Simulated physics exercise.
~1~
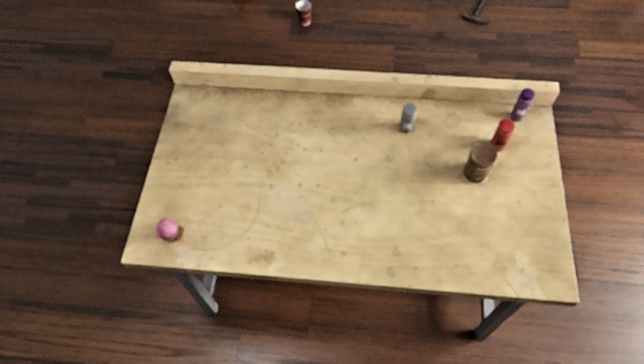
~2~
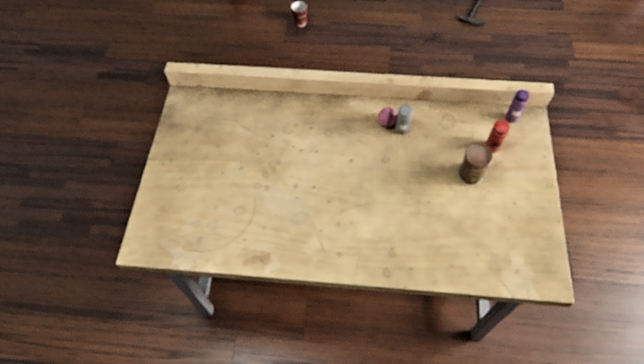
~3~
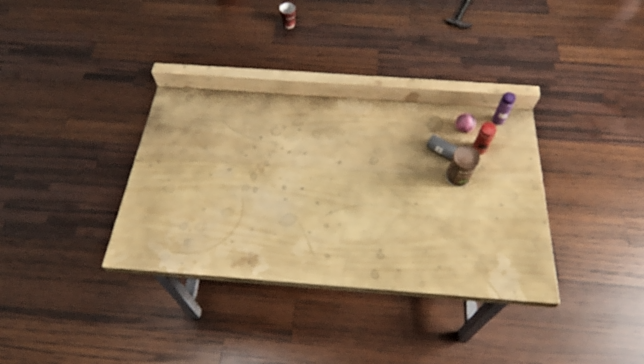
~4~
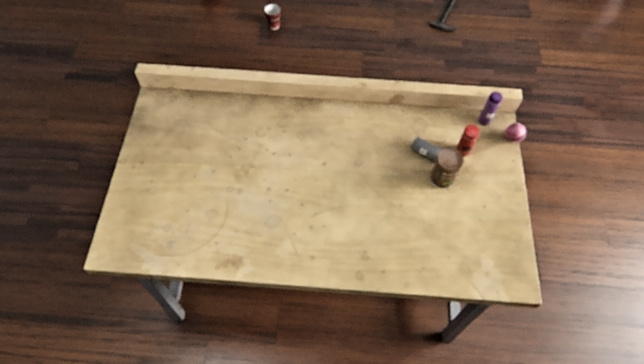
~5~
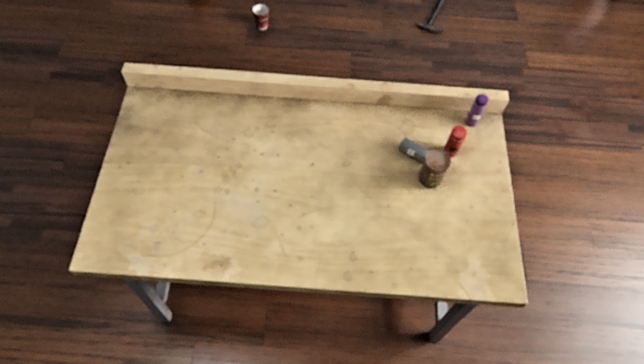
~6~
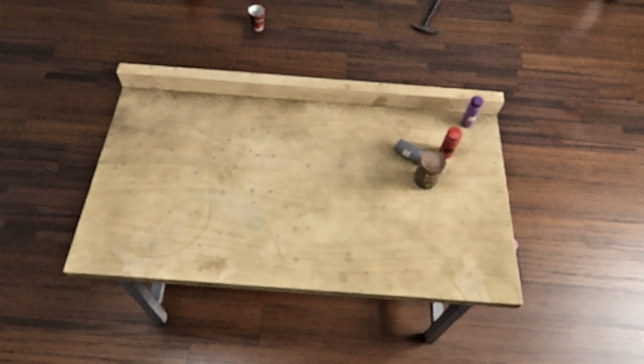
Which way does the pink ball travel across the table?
It moves to the right, from near the left end of the table to the right edge.
